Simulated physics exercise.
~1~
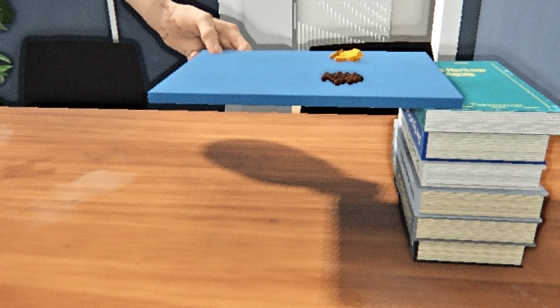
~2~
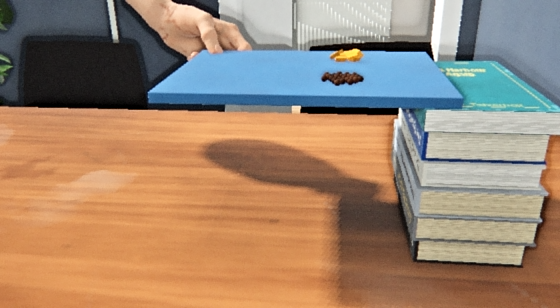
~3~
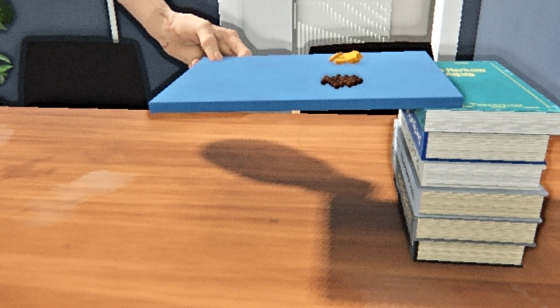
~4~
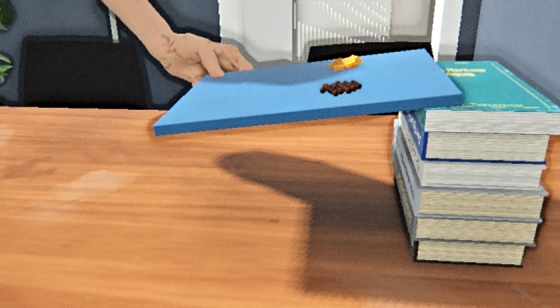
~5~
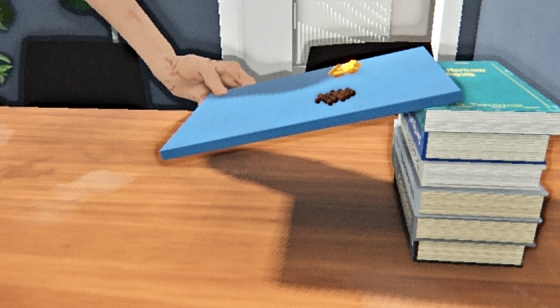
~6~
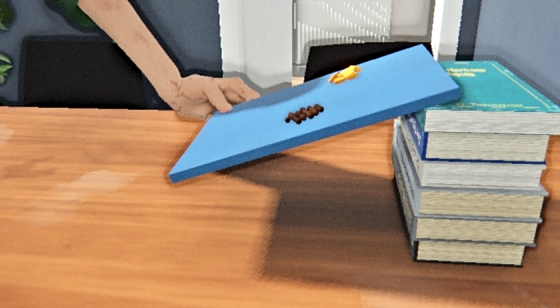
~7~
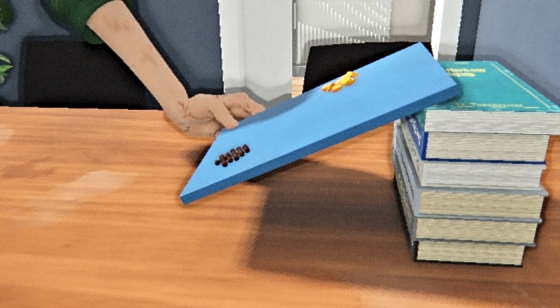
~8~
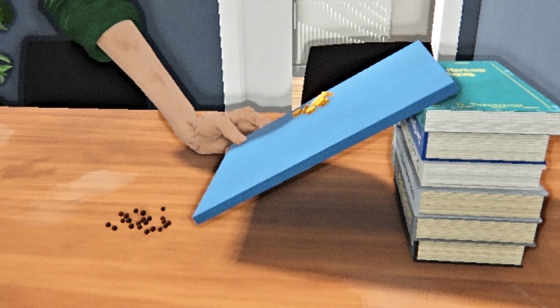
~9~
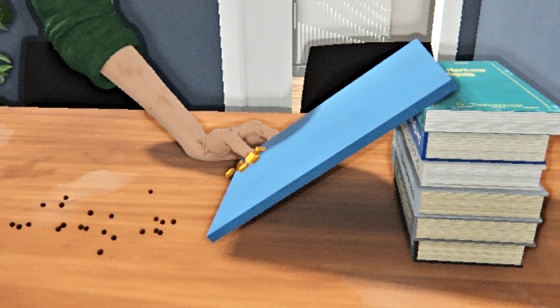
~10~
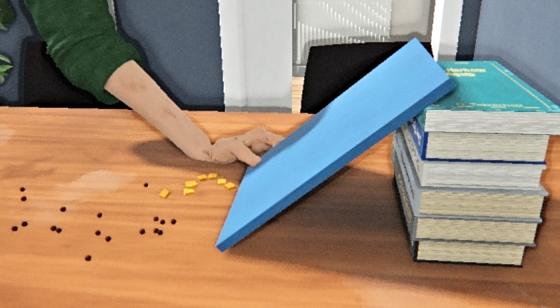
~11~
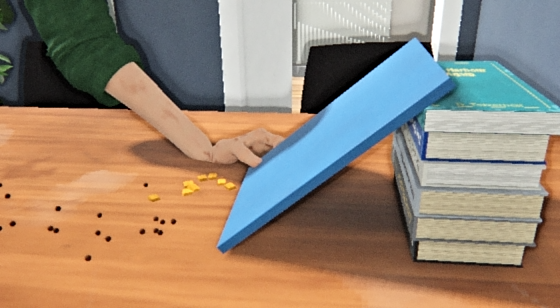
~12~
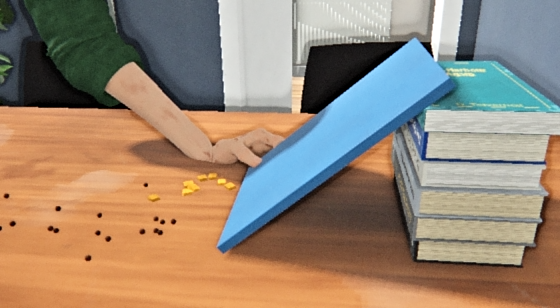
Blue board on stacked books being lowered by a hand, dark bits sliding off first and scattering farther left than yellow pieces.
